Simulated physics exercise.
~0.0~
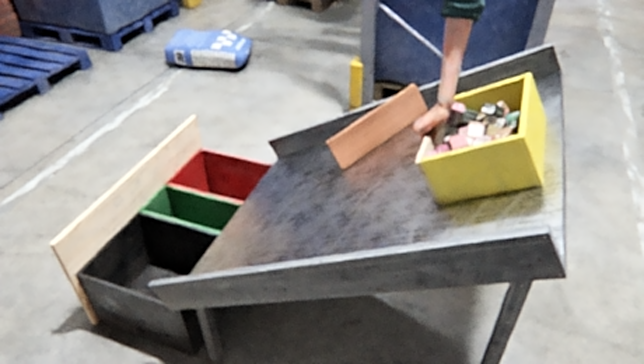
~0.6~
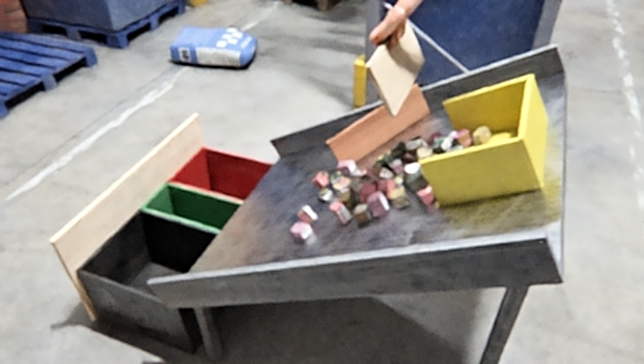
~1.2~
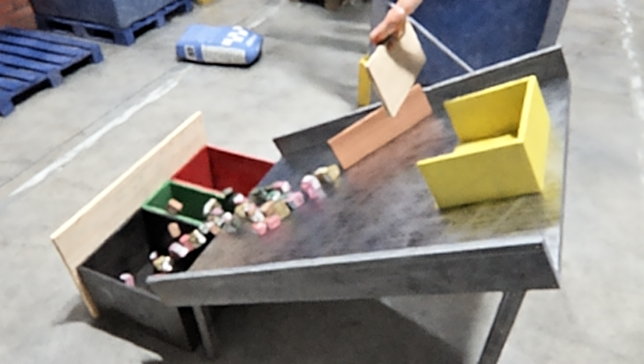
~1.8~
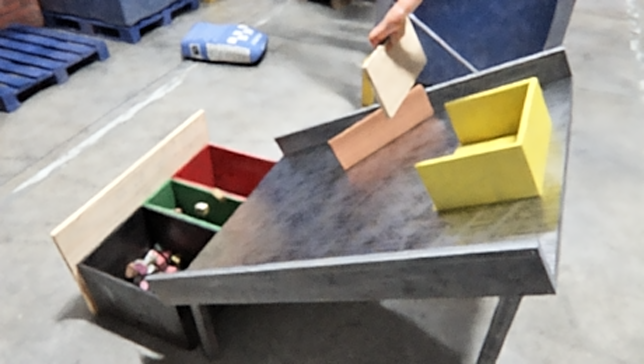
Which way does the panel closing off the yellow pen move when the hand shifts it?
It moves up, lifted by the hand, which then holds it clear above the sloping table.
